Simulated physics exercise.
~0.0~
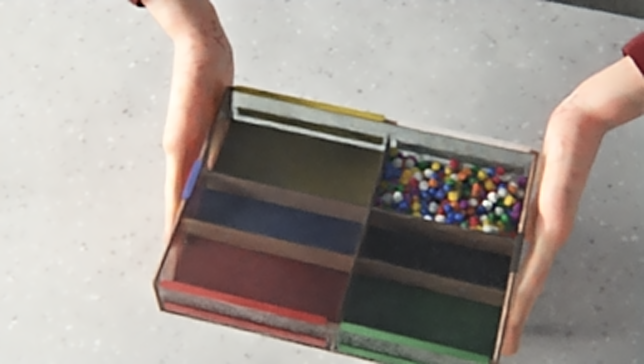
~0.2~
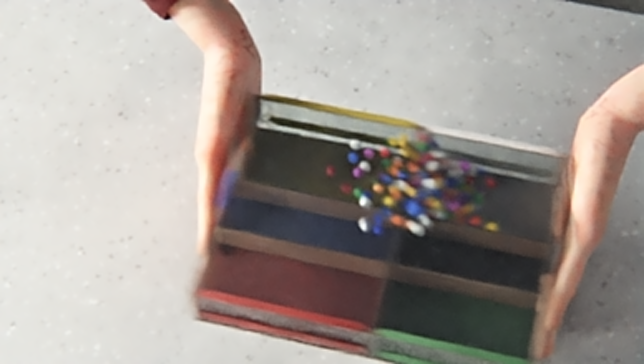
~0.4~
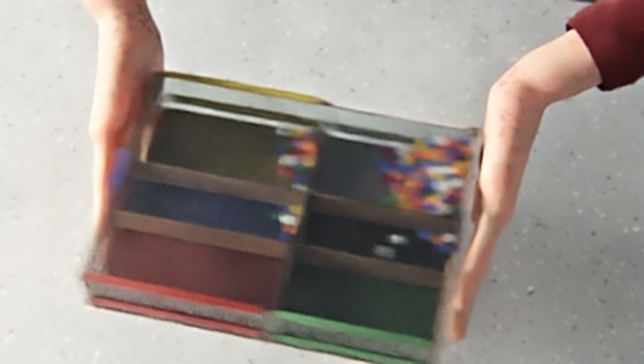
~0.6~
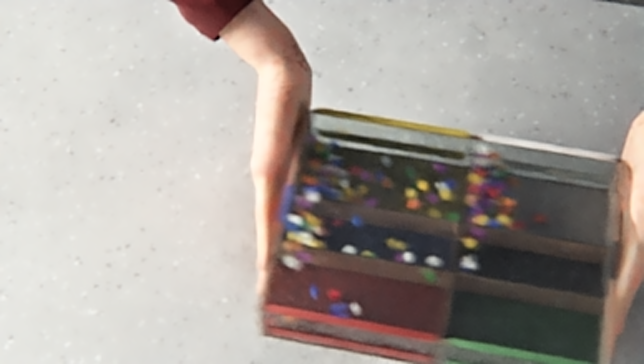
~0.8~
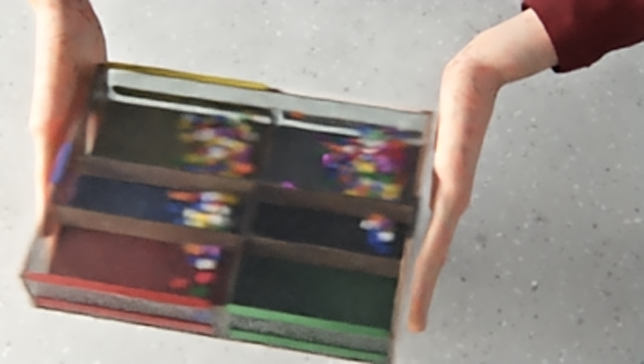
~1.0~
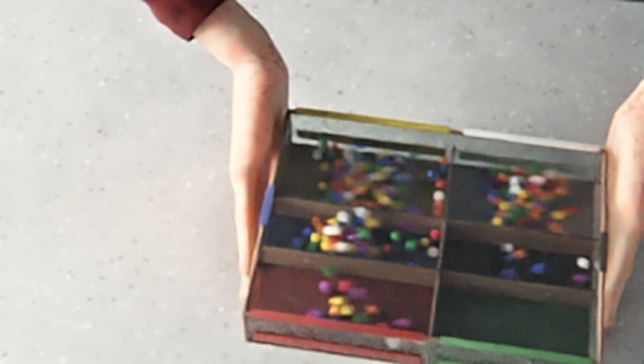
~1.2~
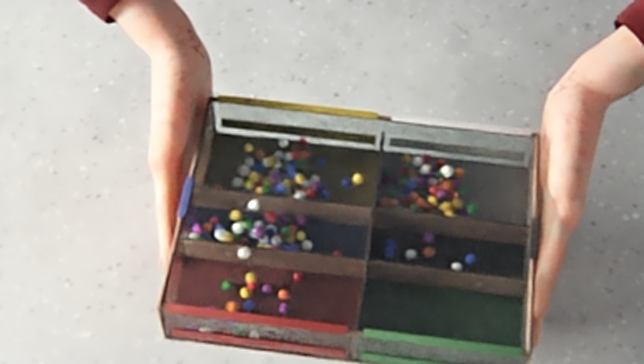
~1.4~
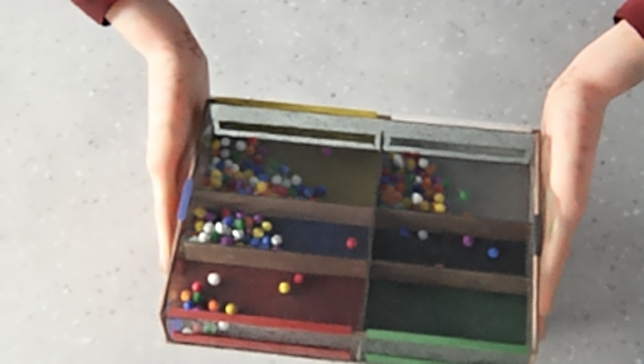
Colorful beads scattered across a clear-lidded, divided box as two hands shook it from side to side, spilling them out of the top right section into others. When the hands stopped, beads lay in several compartments, most in the top left, with none in the green one.
